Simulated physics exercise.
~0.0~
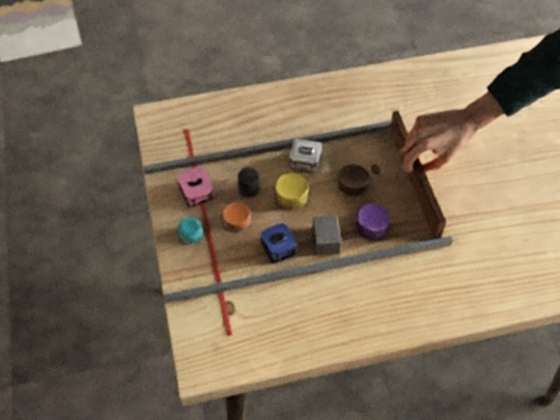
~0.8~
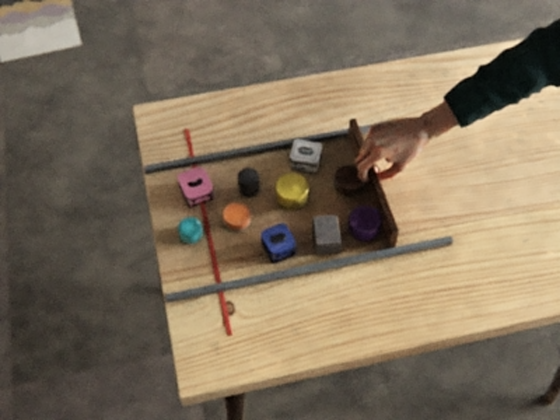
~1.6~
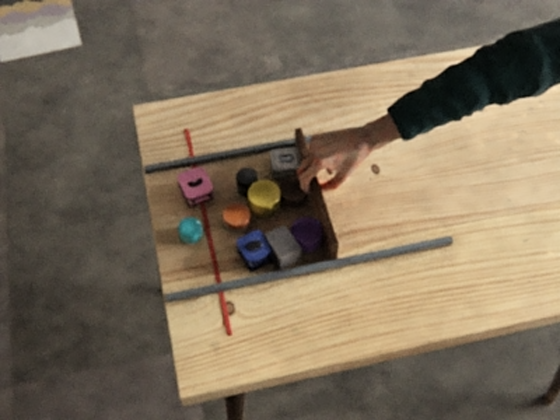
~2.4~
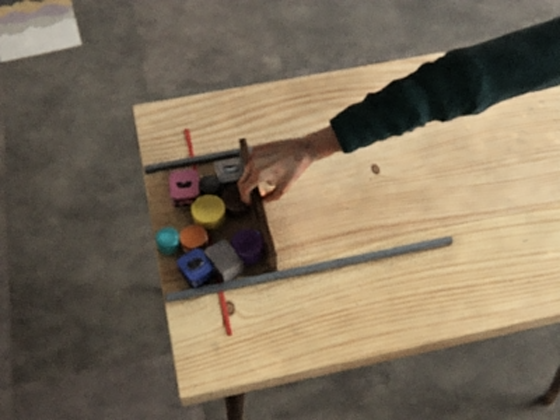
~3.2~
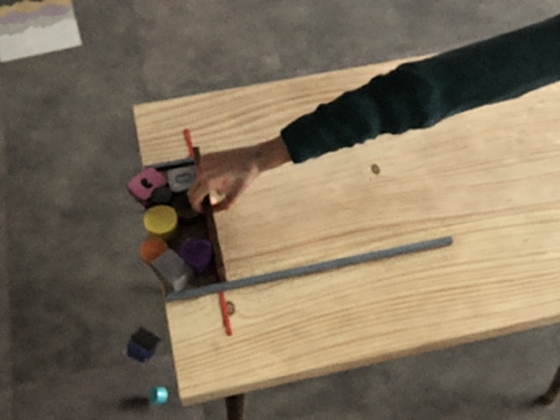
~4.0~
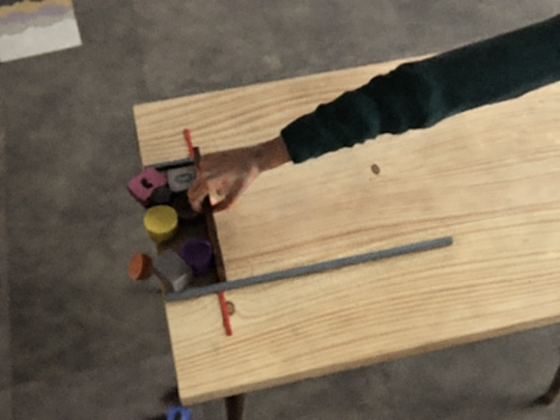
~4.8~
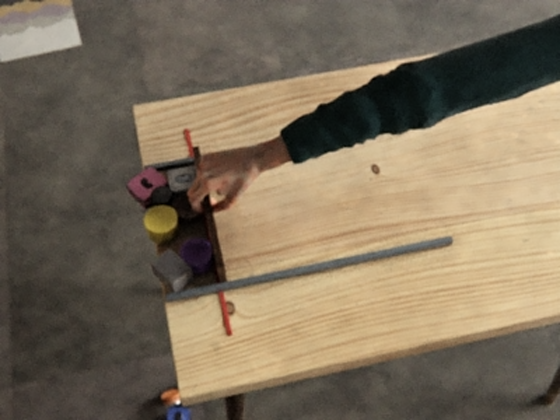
Hand sliding a wooden board left along a tabletop channel, sweeping small containers together until turquoise, blue and orange ones fall off.
